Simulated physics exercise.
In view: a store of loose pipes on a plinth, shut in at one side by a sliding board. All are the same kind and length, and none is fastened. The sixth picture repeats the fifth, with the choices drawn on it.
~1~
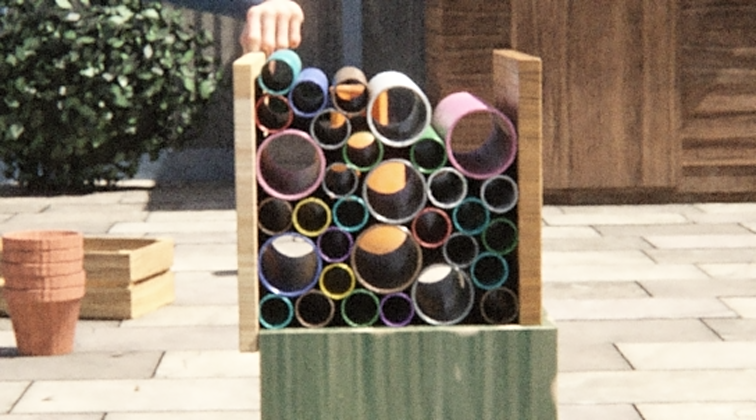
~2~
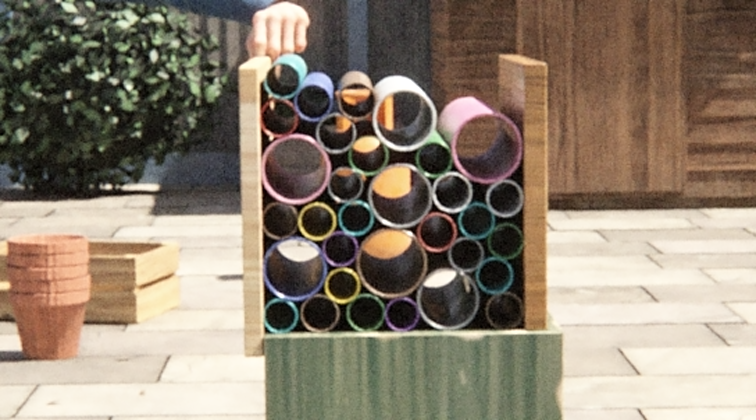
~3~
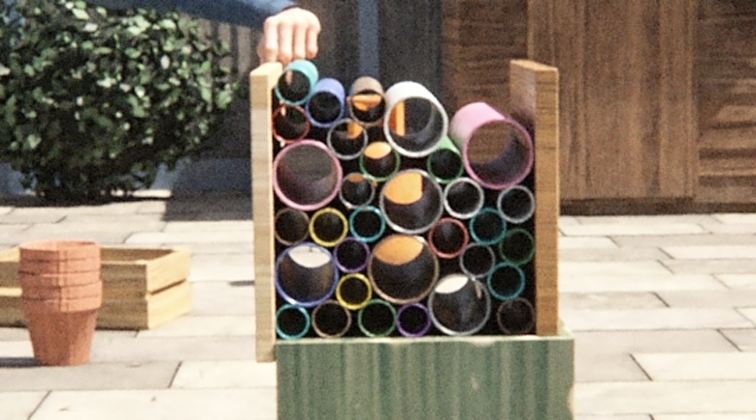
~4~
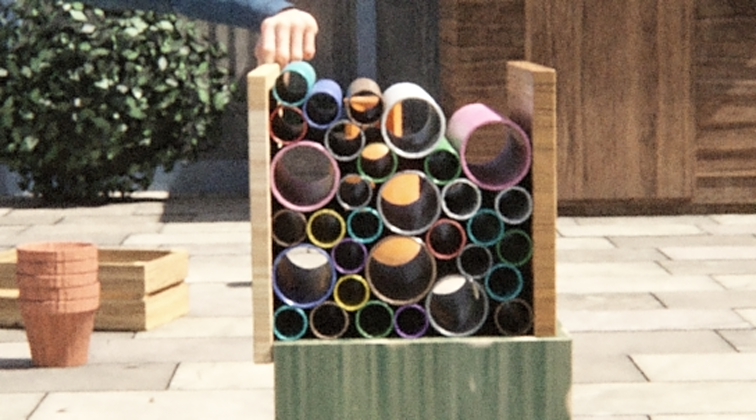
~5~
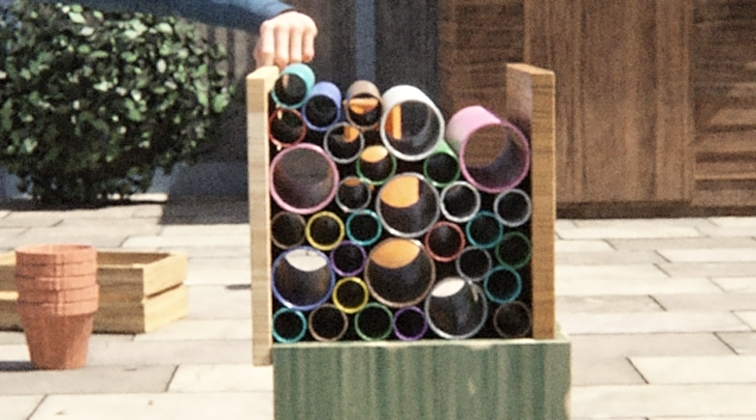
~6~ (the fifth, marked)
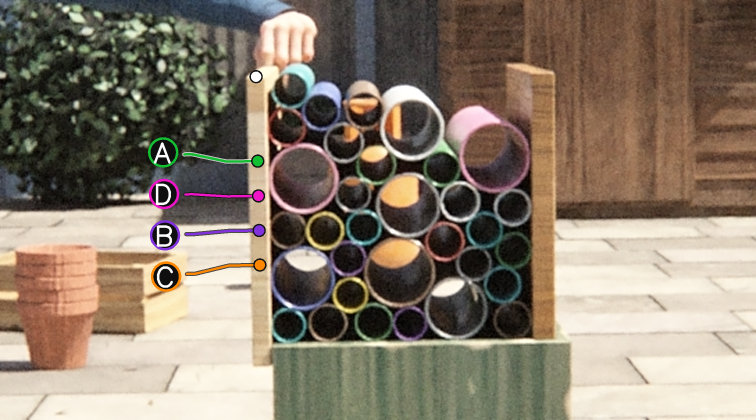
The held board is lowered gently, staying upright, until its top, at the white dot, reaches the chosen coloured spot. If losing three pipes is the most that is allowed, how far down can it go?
The last mark within the limit is B.
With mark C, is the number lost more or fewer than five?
It loses more than five.
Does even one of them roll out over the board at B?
Yes, at B.
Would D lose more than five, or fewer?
At D, fewer than five.
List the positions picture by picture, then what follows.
The first picture shows side board (254, 190); a turquoise pipe (275, 311); a brown pipe (499, 306).
The second picture shows a brown pipe (505, 311); a turquoise pipe (495, 276).
The third picture shows a red pipe (448, 238); a grey pipe (357, 191).
The fourth picture shows a pink pipe (496, 154); a brown pipe (366, 108).
The fifth picture shows side board (267, 204); a turquoise pipe (288, 325); a brown pipe (513, 320).
On the copy, A at (258, 161); B at (259, 230); C at (260, 265); D at (258, 196); the white dot at (256, 77).
On B. First, top of the board (268, 145).
Then, top of the board (269, 224).
Finally, top of the board (269, 230), two out over the board.
By contrast, A two out over the board; C more than three out over the board; D two out over the board.
